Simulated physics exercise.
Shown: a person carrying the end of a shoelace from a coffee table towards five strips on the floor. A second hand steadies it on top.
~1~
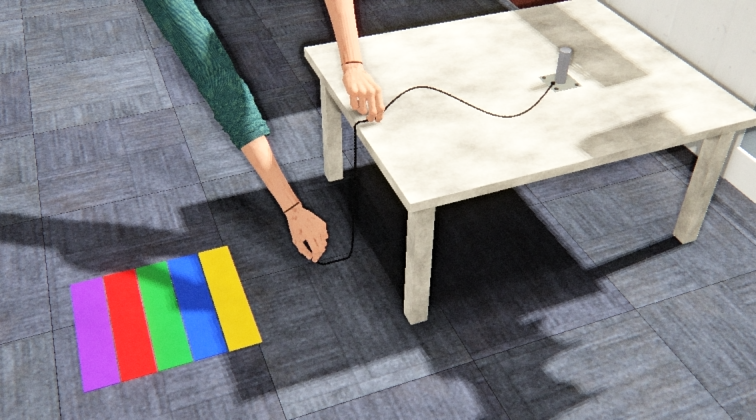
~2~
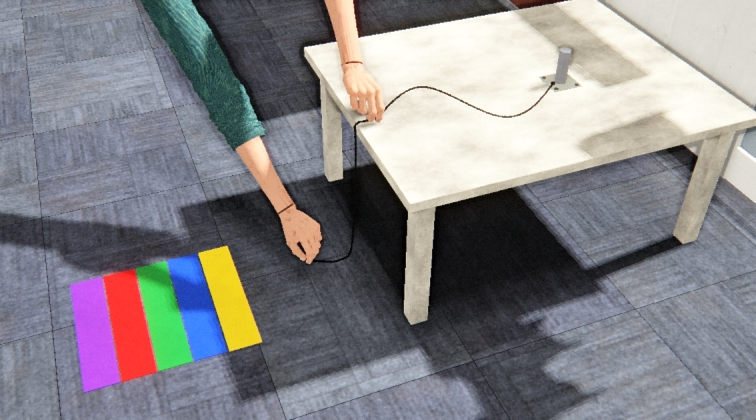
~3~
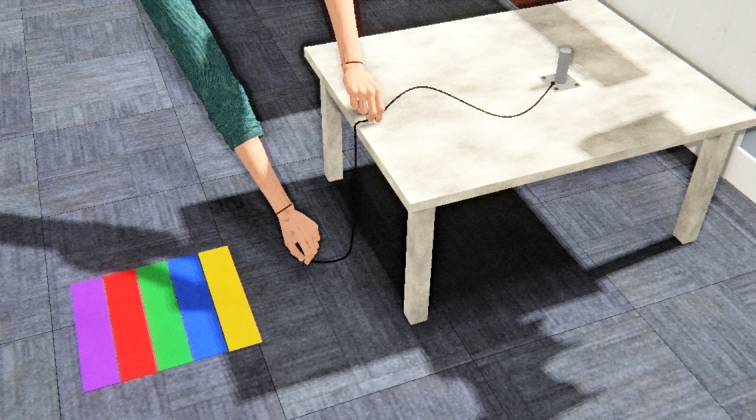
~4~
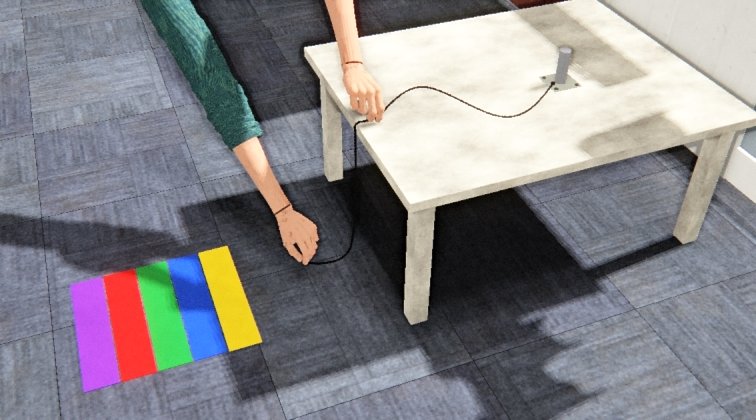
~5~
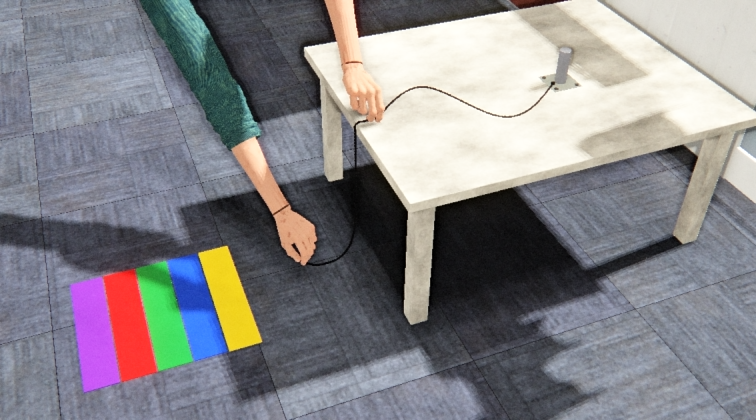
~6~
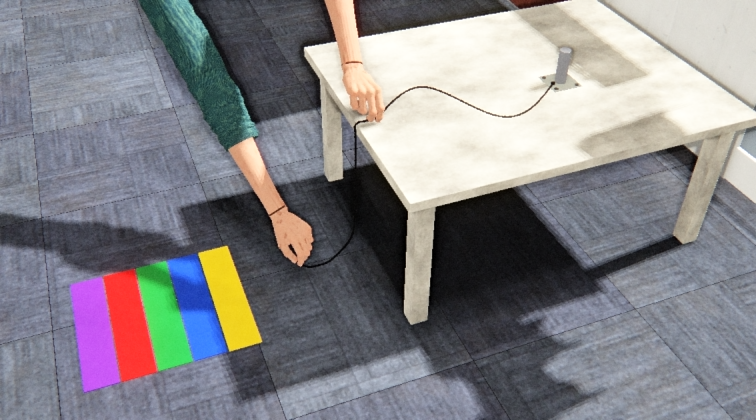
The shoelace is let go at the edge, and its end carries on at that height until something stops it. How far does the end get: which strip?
As far as the red strip.
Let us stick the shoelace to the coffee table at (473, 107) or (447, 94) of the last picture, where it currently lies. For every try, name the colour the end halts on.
Green; blue.
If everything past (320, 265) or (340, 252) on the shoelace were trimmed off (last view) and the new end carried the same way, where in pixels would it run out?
(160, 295) and (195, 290).
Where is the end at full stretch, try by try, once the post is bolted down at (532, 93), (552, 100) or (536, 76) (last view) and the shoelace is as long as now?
Roughly (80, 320), (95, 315) and (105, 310), try by try.
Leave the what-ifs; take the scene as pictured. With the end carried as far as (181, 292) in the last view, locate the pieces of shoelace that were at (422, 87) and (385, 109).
(394, 115) and (347, 139), approximately.
A little later, end near (181, 292); over blue.
Next, end near (146, 301); over green.
When it is tight, end near (125, 306); over red. It halts on the red strip.
